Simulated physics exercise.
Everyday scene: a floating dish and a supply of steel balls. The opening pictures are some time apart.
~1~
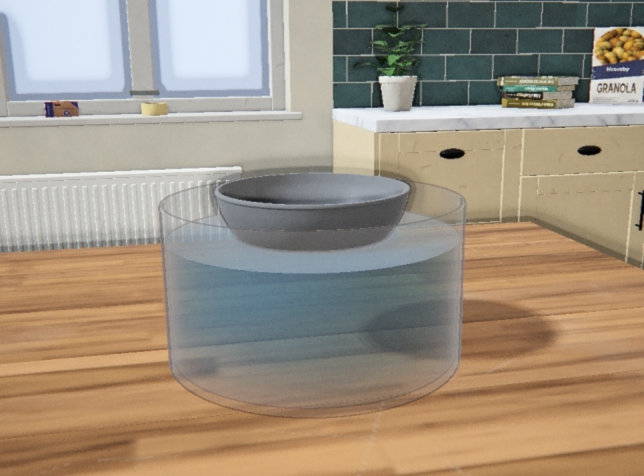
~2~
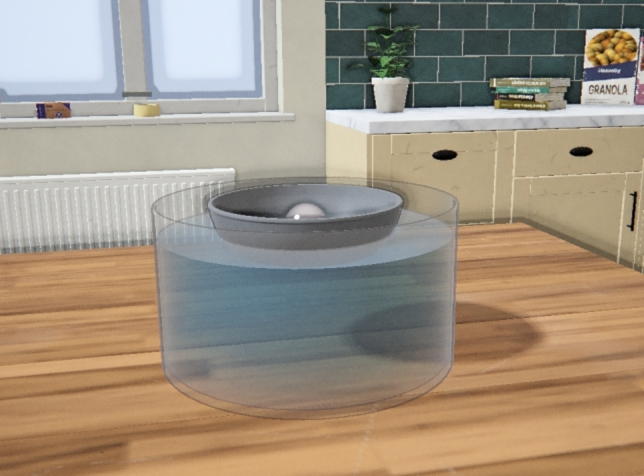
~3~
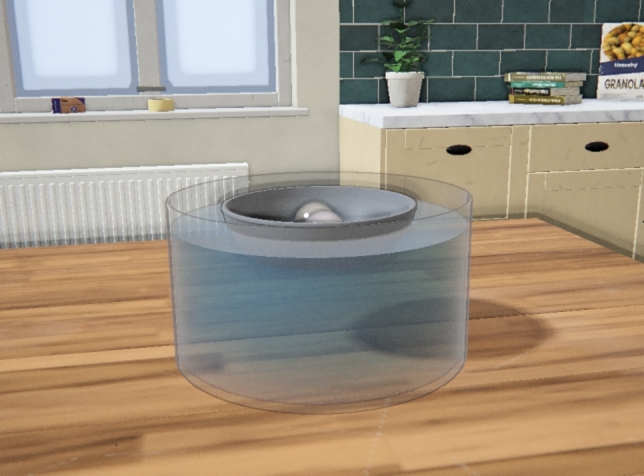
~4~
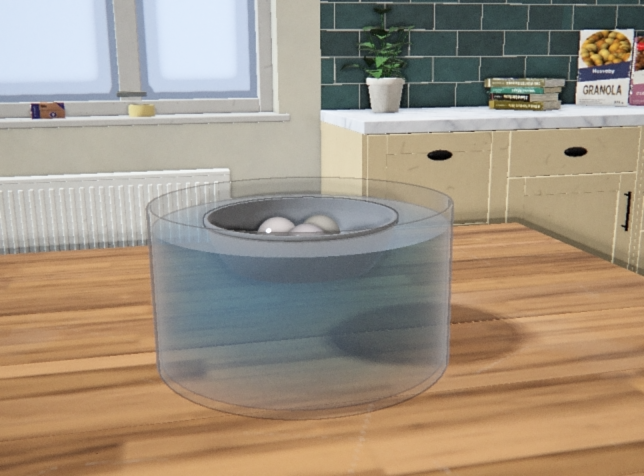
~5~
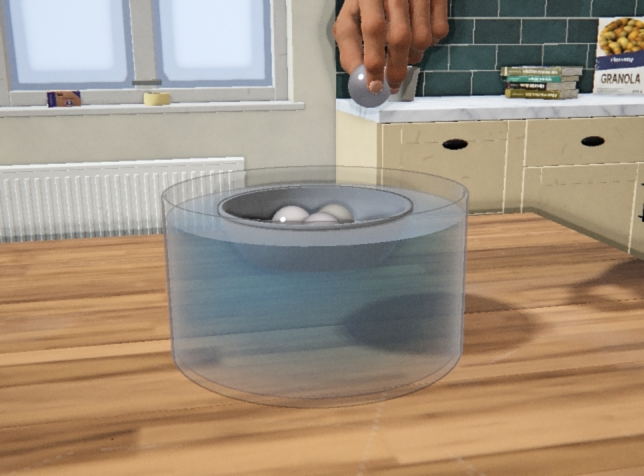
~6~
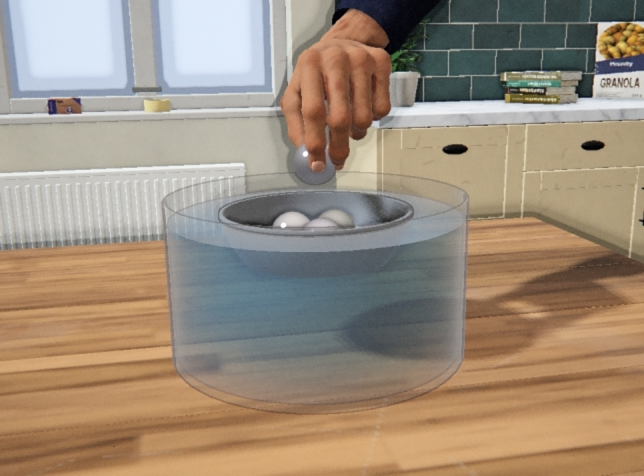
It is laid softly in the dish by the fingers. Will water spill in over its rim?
I bet it won't survive this one.
Shortly, the steel ball is in and the dish dips.
Then, water pours in over its edge.
At the finish, the dish lies on the bottom with its load.
